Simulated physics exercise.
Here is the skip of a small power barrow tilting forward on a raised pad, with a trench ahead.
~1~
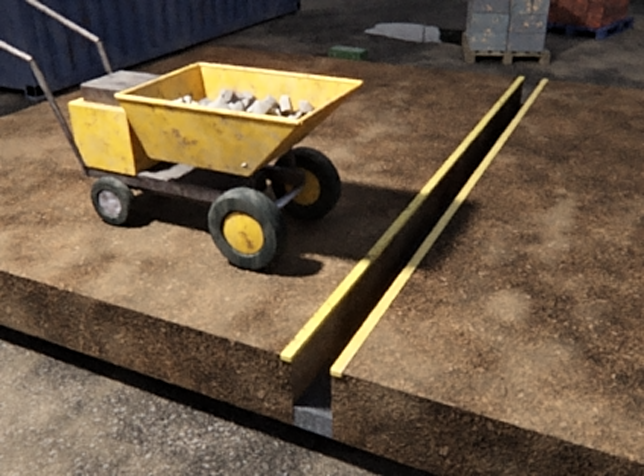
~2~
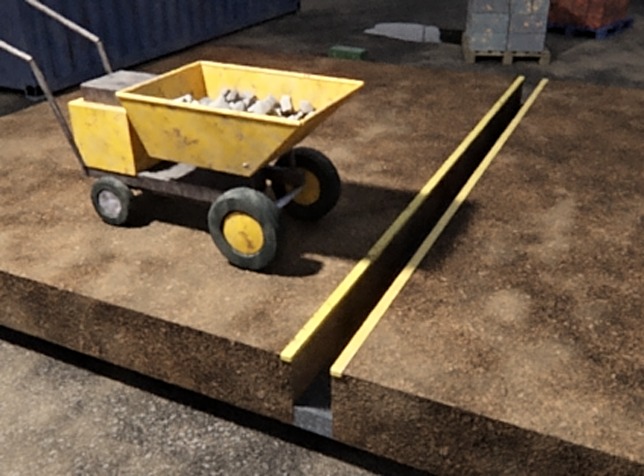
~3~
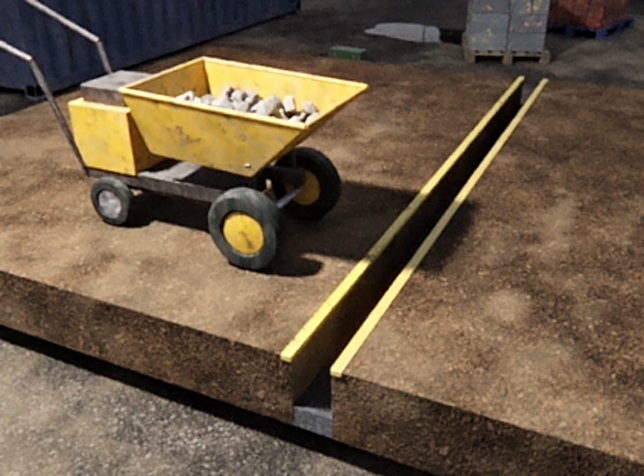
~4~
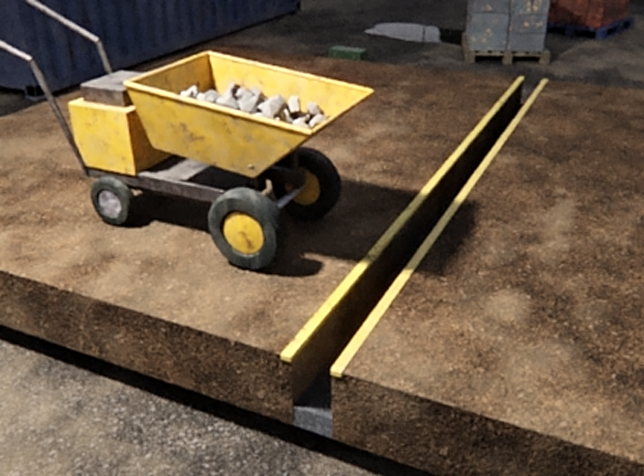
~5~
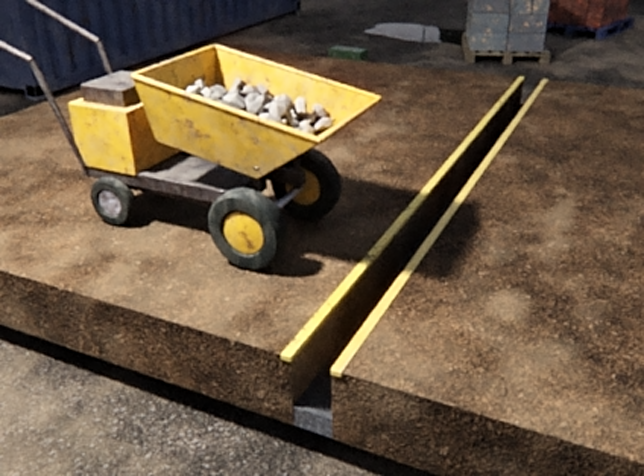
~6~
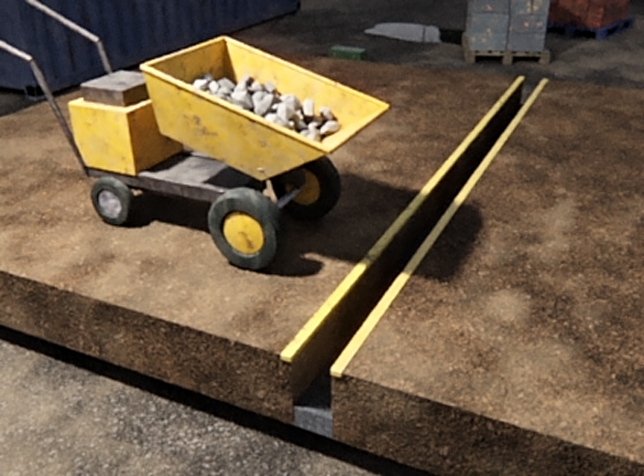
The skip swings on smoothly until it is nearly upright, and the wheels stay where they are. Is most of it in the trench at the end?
The trench takes less than half.
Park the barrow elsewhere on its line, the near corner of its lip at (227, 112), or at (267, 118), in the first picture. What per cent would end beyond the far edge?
Near 10 % and 20 %.
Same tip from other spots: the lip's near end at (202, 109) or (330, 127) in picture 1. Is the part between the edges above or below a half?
First not half, then below a half.
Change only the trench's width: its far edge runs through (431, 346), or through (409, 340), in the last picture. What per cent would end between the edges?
Near 100 % and 90 %.
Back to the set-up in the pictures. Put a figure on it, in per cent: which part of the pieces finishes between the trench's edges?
It comes to 5 per cent or so.
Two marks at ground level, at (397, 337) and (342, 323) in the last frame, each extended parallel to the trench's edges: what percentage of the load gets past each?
The first gives 30 %, the second 60 %.
Shortly afterwards, skip tipped steeply; the whole lot in the skip.
Next, skip tipped right over; all but a few in the skip; only a few in or heaped over the trench; a little beyond it.
Some moments later, skip tipped right over; near half in the skip; only a few in or heaped over the trench; near half beyond it.
In the end, skip tipped right over; near half in the skip; only a few in or heaped over the trench; near half beyond it.
